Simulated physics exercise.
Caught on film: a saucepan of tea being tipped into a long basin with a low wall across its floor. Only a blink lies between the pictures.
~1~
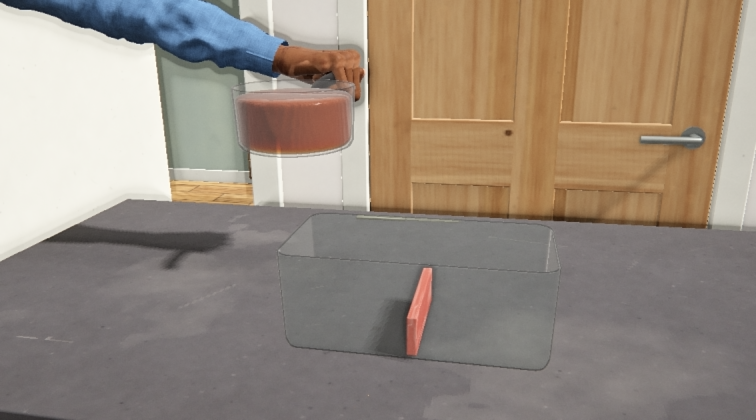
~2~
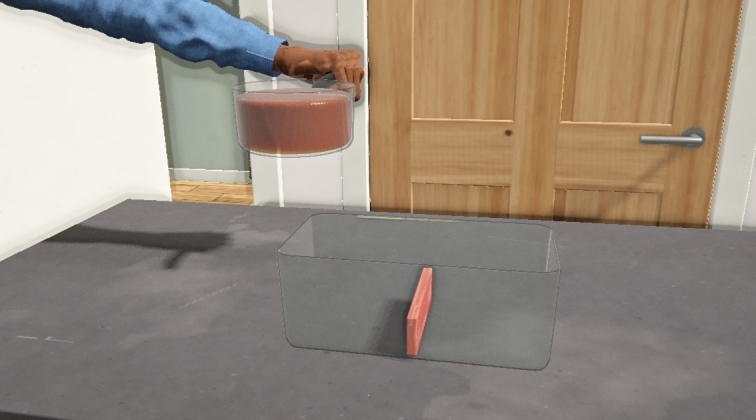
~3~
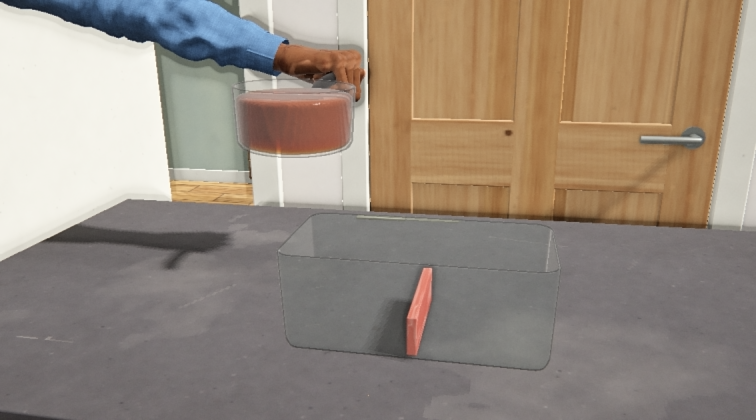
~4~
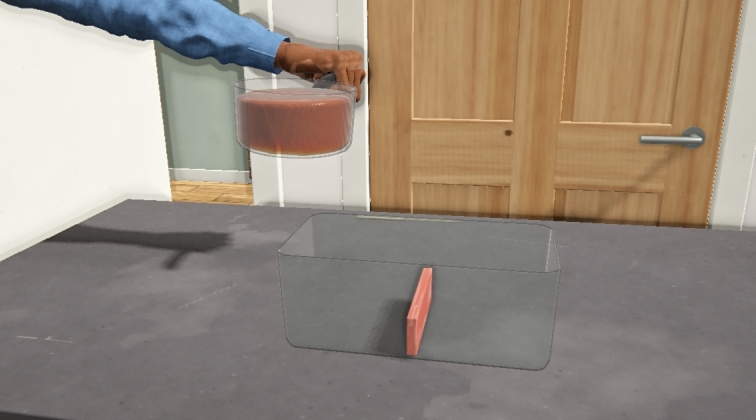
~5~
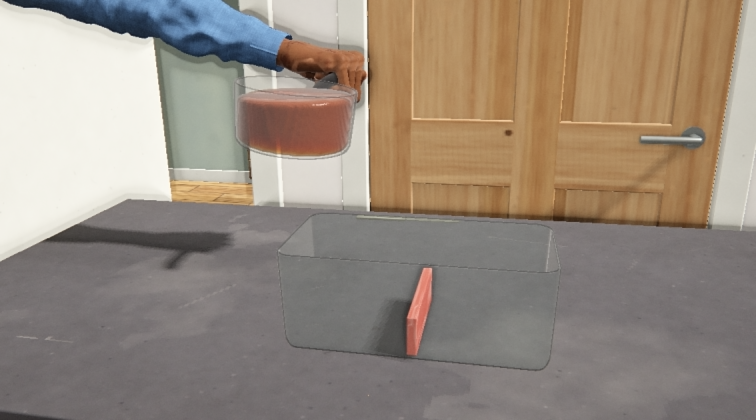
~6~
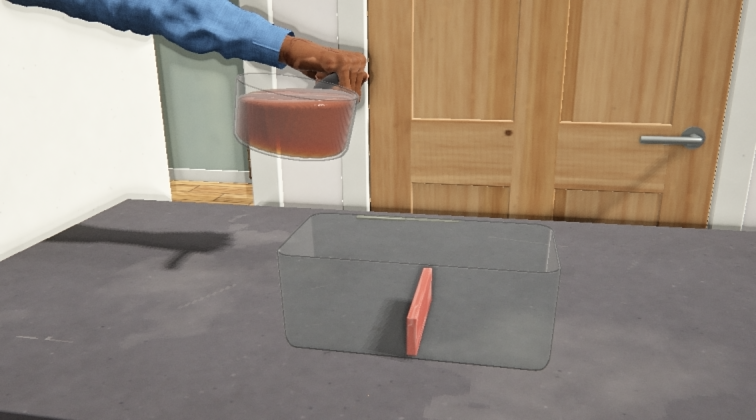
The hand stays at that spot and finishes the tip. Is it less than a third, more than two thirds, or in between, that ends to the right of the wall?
It comes to from a third to two thirds.
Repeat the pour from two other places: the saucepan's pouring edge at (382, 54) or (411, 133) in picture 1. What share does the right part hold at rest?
Roughly 75 per cent, and 85 per cent.
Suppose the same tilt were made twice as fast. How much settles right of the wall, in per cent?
It comes to 25 per cent or so.
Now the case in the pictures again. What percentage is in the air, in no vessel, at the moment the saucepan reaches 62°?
Roughly 30 in a hundred.
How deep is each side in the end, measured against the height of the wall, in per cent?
Left: 40 %. Right: 30 %.
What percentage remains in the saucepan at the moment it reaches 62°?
It comes to 55 per cent or so.
A moment on, the tilt is 62° and 54 per cent is still to pour, 8 is left of the wall and 7 right of it.
Next, the tilt is 97° and 10 per cent is still to pour, 39 is left of the wall and 42 right of it.
Then the tilt is 105° and 0 per cent is still to pour, 55 is left of the wall and 43 right of it.
Later the tilt is 105° and 0 per cent is still to pour, 56 is left of the wall and 43 right of it.
At rest 56 per cent lies left of the wall, 43 right of it and 1 outside.
